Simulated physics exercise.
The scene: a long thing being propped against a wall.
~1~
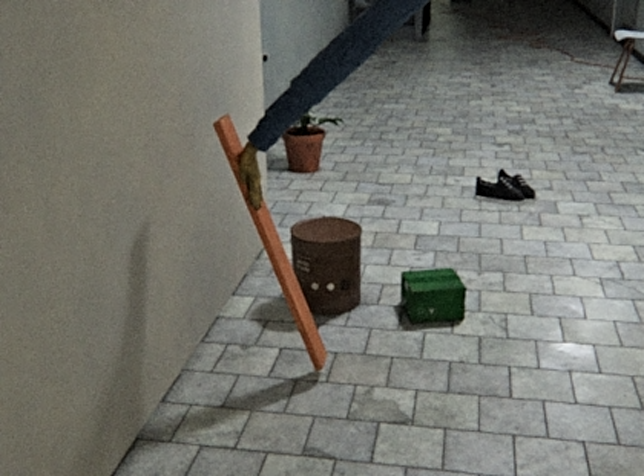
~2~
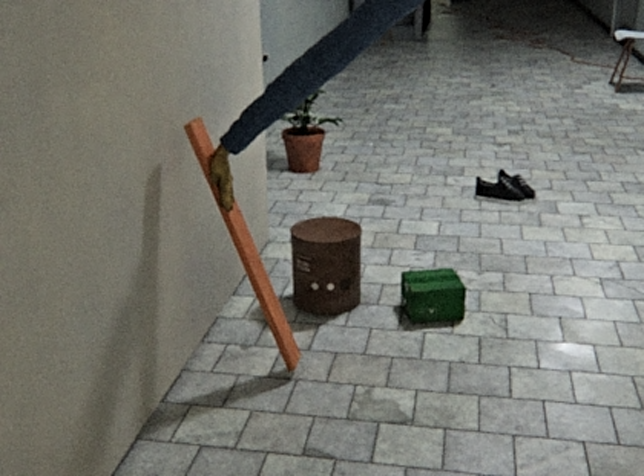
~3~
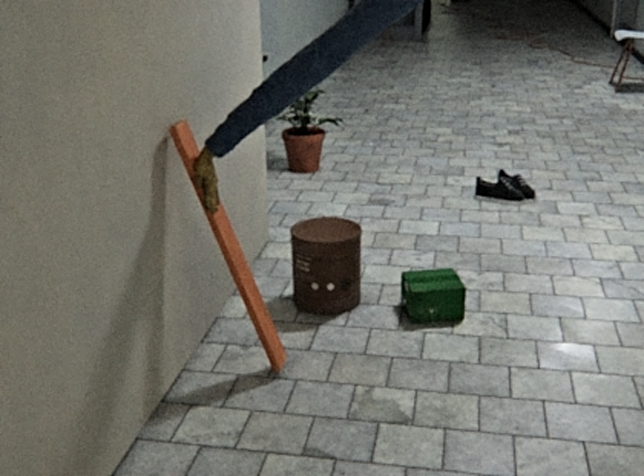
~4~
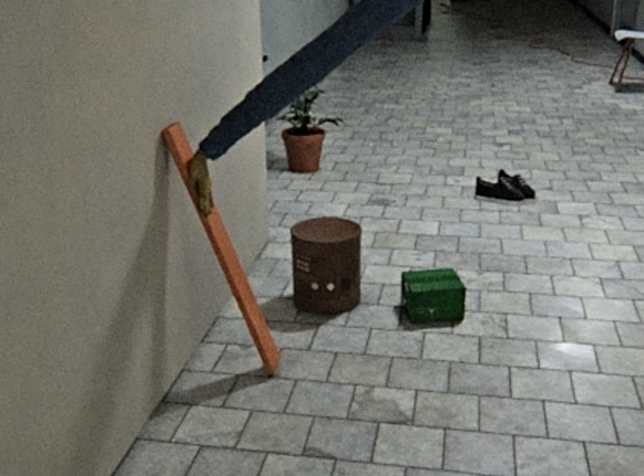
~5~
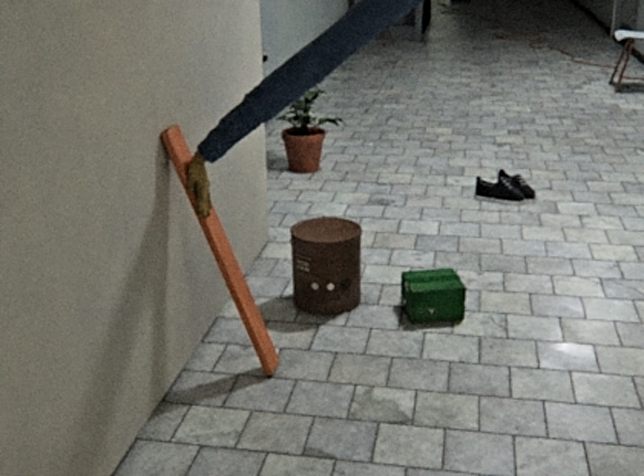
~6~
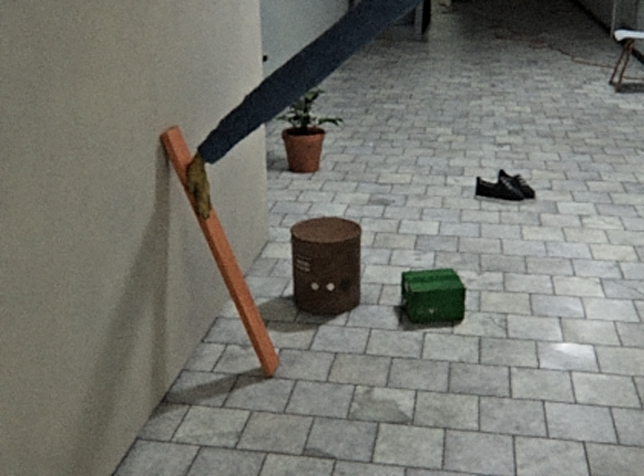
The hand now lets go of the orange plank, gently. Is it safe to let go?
In the end the plank remains leaning.
Then, 0.30 s past the last view, nothing moves.
Then, 0.70 s past the last view, orange plank resting near (223, 255).
Finally, all 3 still in place. Final places as the last picture's camera would see them, orange plank near (223, 255). The plank stays up.
